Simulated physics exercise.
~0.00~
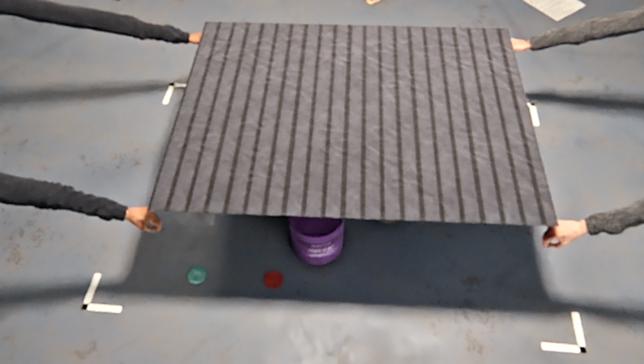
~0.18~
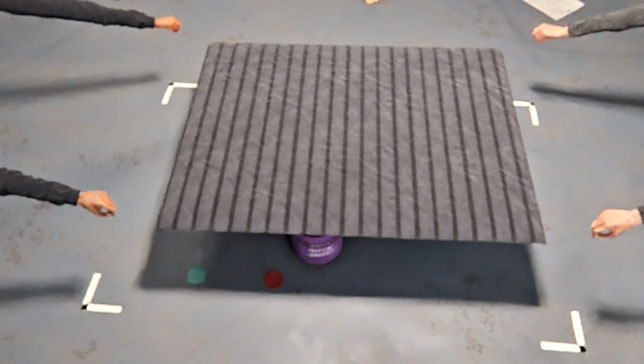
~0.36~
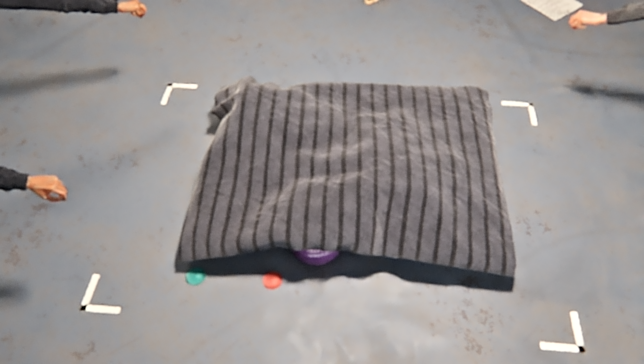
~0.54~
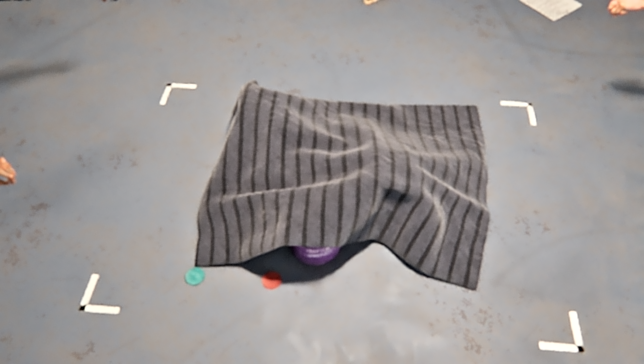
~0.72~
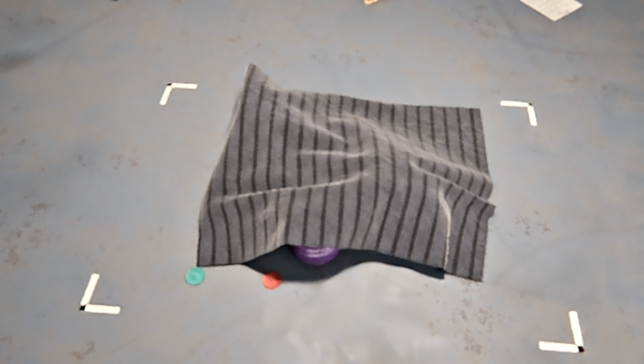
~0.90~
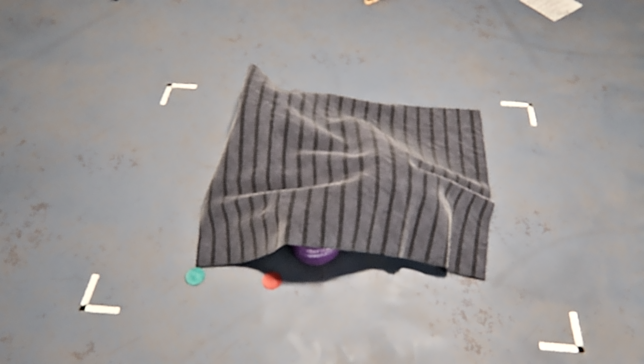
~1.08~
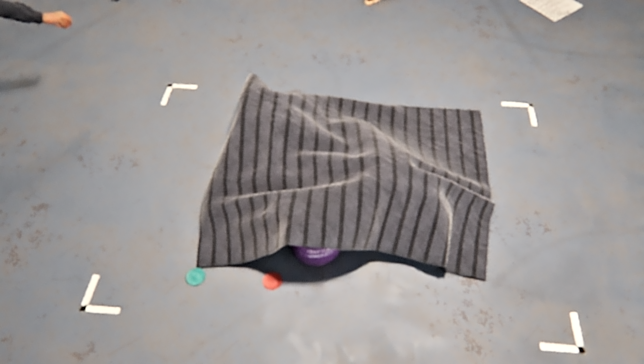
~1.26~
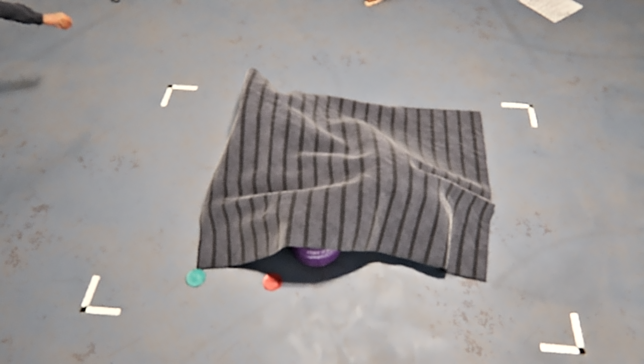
A striped gray blanket, released by four hands, drops and settles crumpled over a purple bucket.
